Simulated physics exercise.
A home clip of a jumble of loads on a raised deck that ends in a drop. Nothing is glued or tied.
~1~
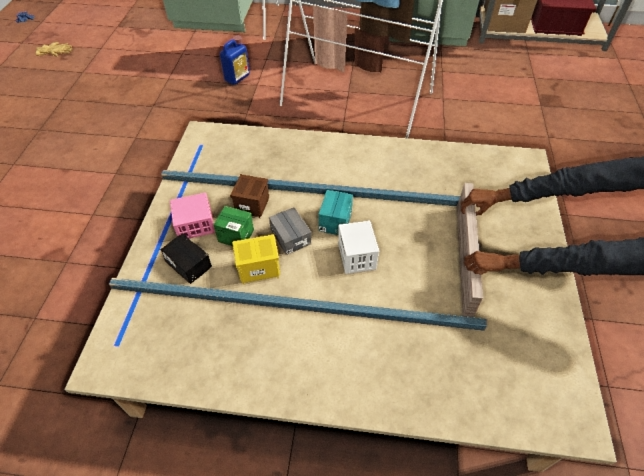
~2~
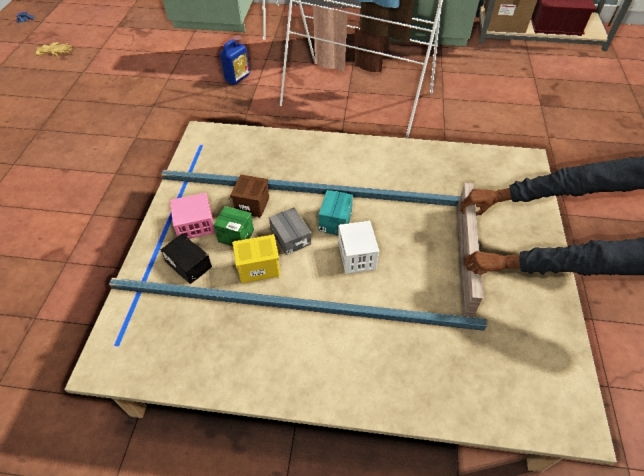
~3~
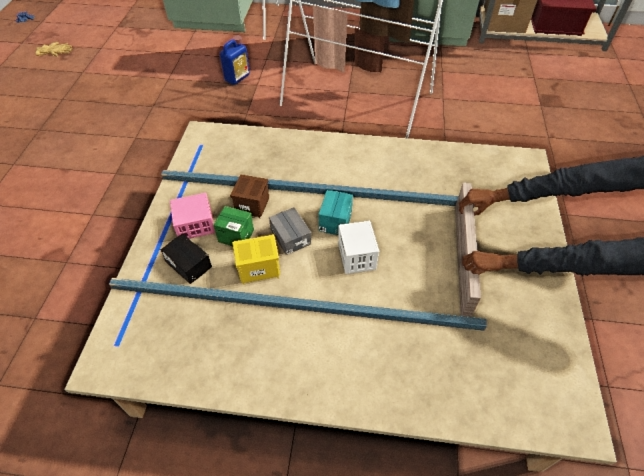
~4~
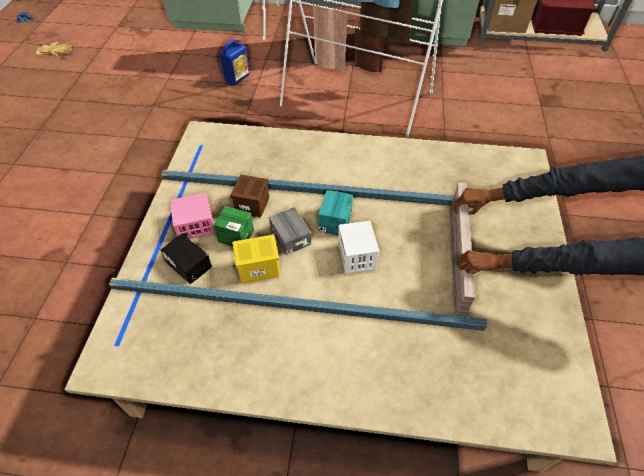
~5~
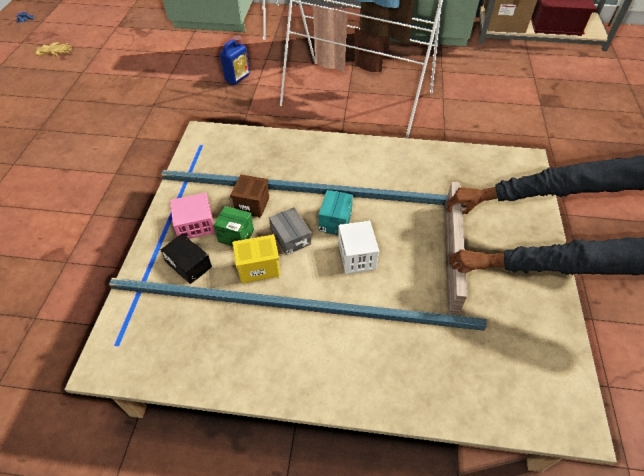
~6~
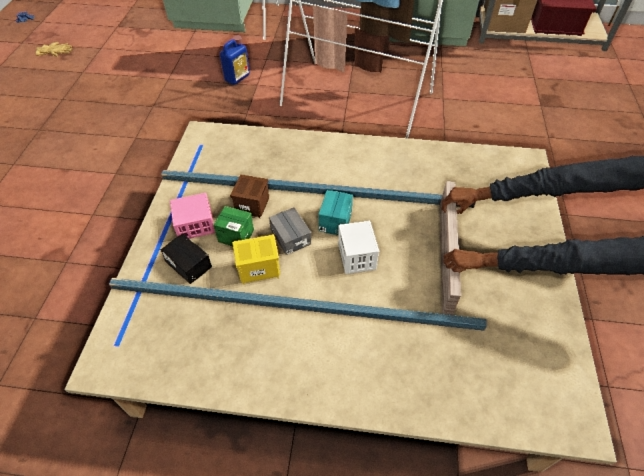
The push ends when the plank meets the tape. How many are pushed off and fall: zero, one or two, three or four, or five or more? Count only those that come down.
In the end the number that fall off is five or more.
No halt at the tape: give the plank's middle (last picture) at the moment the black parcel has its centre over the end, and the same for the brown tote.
About (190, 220), and (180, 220) for the other.
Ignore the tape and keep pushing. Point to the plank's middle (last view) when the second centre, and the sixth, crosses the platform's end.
Its middle is around (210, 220) and later (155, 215).
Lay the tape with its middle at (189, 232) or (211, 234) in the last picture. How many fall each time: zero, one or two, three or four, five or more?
In that order: Just one or two; either one or two.
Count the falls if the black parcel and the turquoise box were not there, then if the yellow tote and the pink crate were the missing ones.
3 in the first case, 3 in the second.
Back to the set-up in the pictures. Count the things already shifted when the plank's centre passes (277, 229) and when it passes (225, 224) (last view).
The counts are 7 and 8.
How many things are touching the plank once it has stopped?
In contact: 3.
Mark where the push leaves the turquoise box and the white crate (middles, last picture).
About (160, 197), and the other about (146, 222).
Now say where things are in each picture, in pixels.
In the first picture, pink crate (193, 216); black parcel (187, 258); green parcel (234, 228); plank (468, 247); tape (166, 229).
In the second picture, black parcel (187, 258); yellow tote (257, 260).
In the third picture, green parcel (234, 228); turquoise box (336, 213).
In the fourth picture, pink crate (193, 217); white crate (358, 248).
In the fifth picture, black parcel (187, 258); brown tote (251, 197).
In the sixth picture, pink crate (193, 217); black parcel (187, 258); green parcel (234, 228); plank (449, 245); tape (166, 229).
Soon after, none off yet; pink crate at rest near (193, 217); black parcel at rest near (187, 258); green parcel at rest near (234, 228).
By the end, the number that fall off is five or more; fallen, grey parcel, brown tote, green parcel, black parcel and pink crate.
